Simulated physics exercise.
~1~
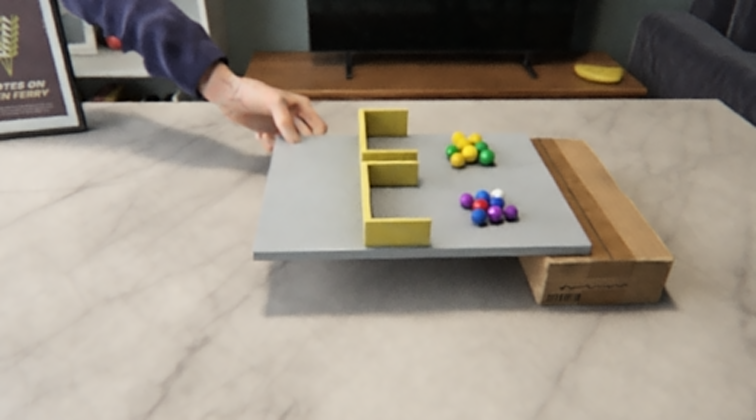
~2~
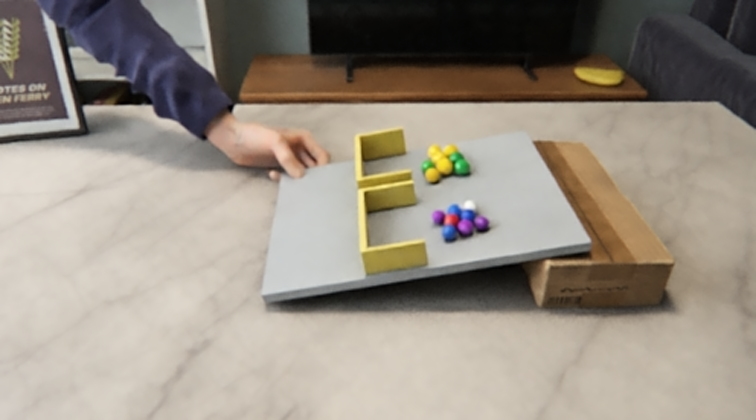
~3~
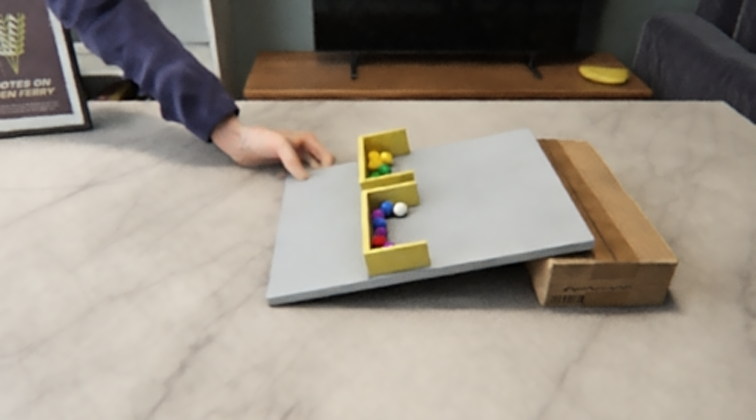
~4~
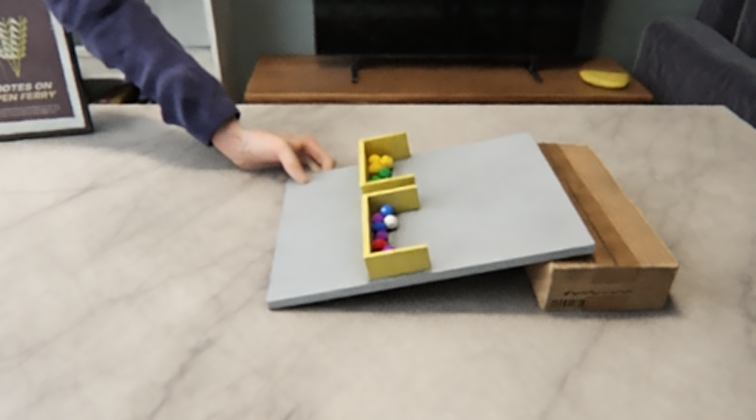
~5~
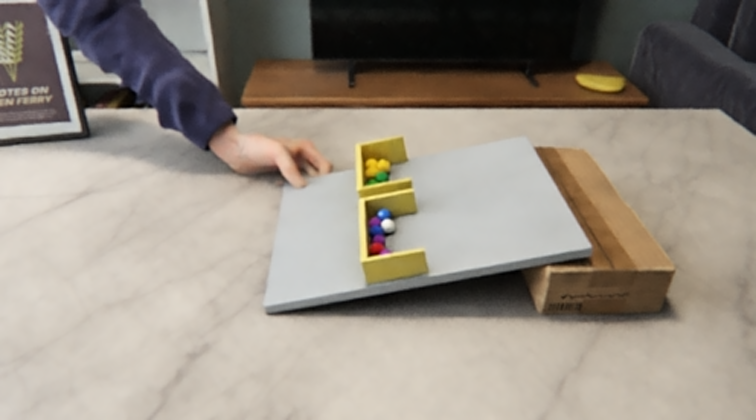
Colourful balls rolling left down a grey board as a hand lowers its end, both clusters stopping inside yellow barriers.
